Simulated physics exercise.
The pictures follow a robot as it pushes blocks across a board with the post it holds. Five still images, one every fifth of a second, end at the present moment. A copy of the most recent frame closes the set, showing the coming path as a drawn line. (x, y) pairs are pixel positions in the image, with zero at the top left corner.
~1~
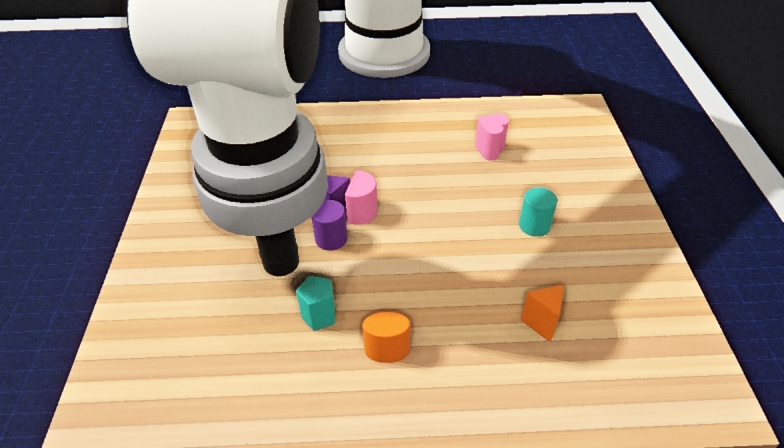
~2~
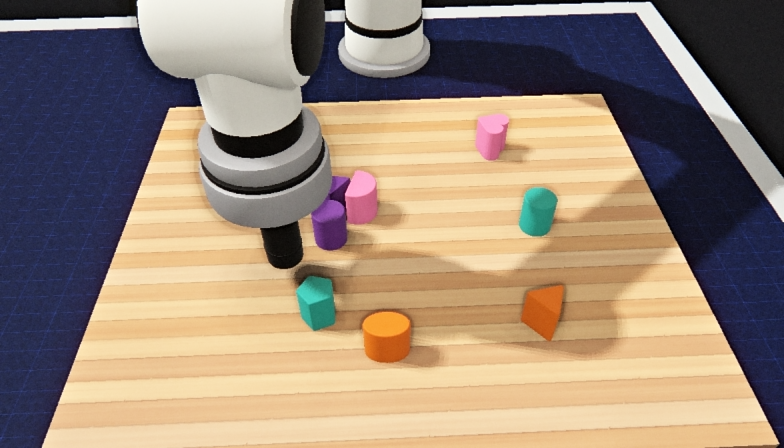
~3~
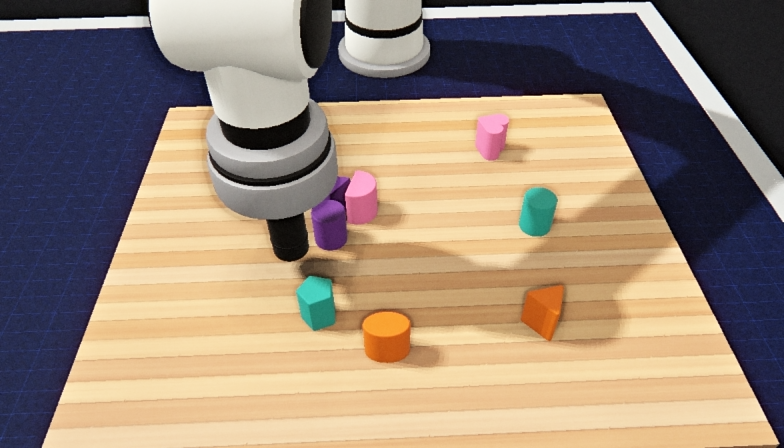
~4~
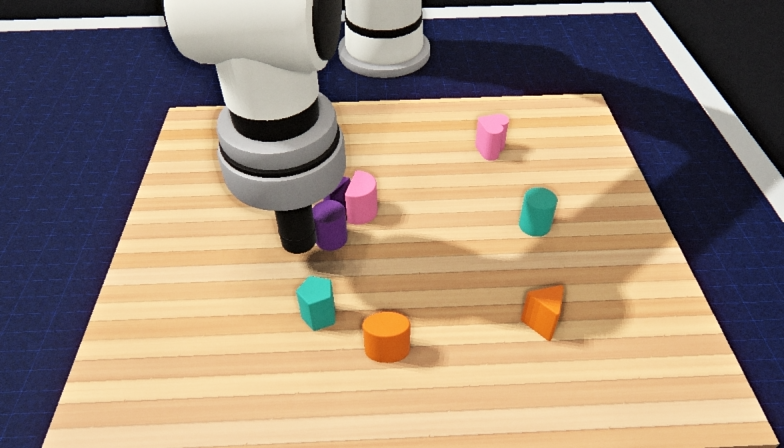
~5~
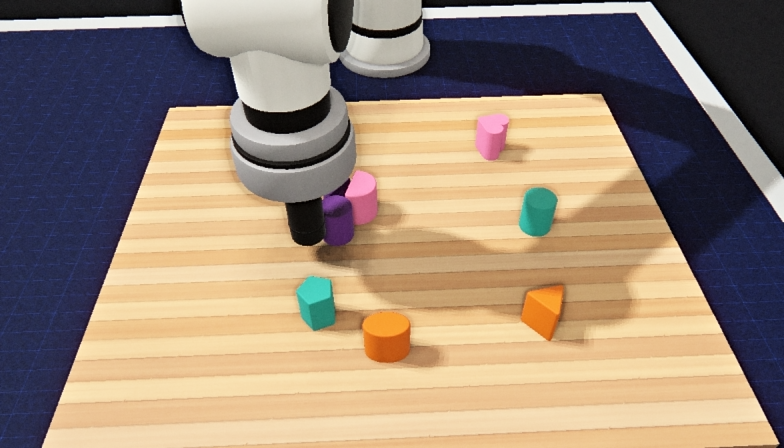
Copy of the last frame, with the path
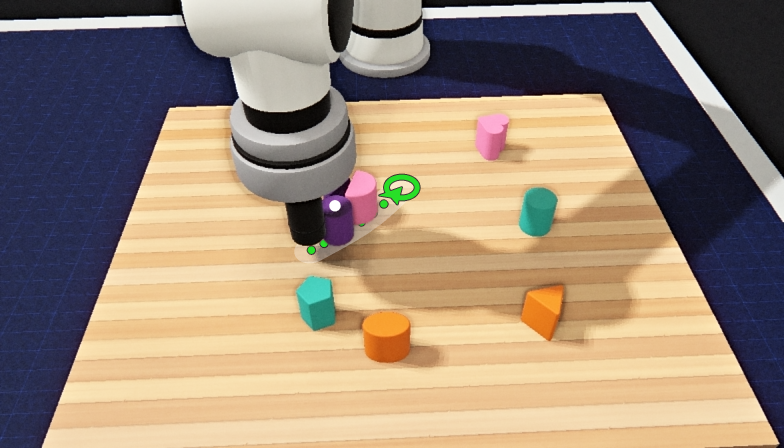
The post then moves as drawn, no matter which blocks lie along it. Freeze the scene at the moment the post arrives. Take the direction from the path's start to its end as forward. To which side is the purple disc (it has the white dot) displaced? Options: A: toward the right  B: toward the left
I'll go with A - toward the right.
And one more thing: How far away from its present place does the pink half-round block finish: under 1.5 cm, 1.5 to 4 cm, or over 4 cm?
Shift: Over 4 cm.
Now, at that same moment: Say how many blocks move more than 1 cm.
Count: Two.
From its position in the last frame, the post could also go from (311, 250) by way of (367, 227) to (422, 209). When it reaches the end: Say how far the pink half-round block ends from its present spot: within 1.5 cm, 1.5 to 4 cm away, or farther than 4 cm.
Shift: Over 4 cm.
The line goes from (311, 250) over (363, 220) to (402, 187); the dot is on the purple disc.
The first path, step by step. One third of the way, post (346, 215); purple disc (373, 189); pink half-round block (386, 166), turned 35° anticlockwise.
Two thirds of the way, post (378, 193); purple disc (409, 177); pink half-round block (400, 160), turned 115° anticlockwise.
At the end, post (402, 172); purple triangular block unmoved; purple disc (431, 169); pink half-round block (411, 143), turned 90° anticlockwise.
